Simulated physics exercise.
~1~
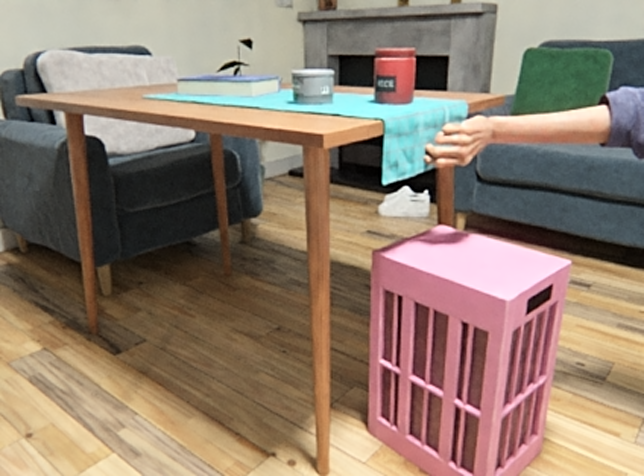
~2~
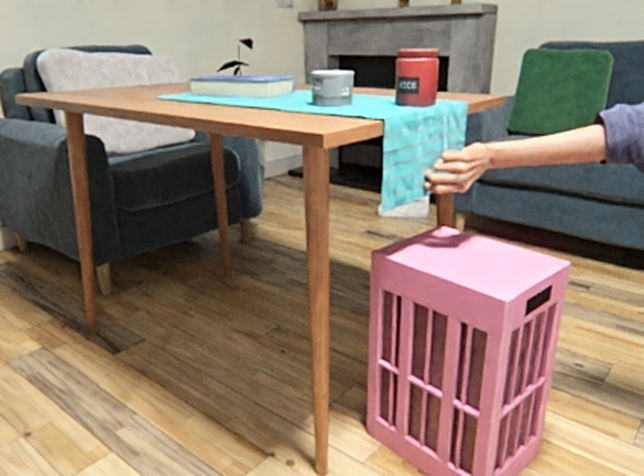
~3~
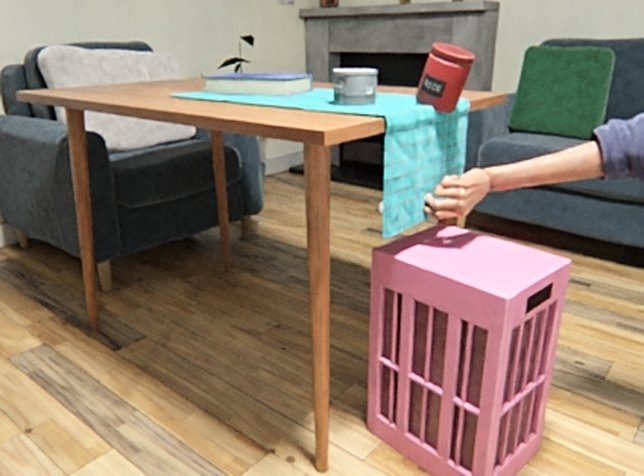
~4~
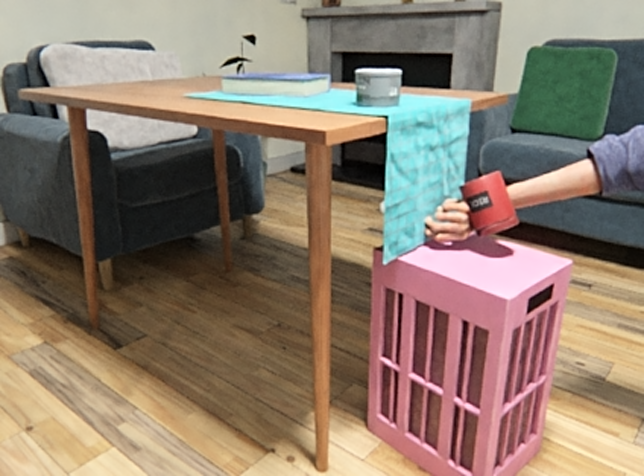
A red jar tipped off the end of a wooden table as a hand pulled the turquoise tea towel down toward a pink crate, dragging the jar, a grey tub and a blue book rightward; the tub and book stayed on the table.
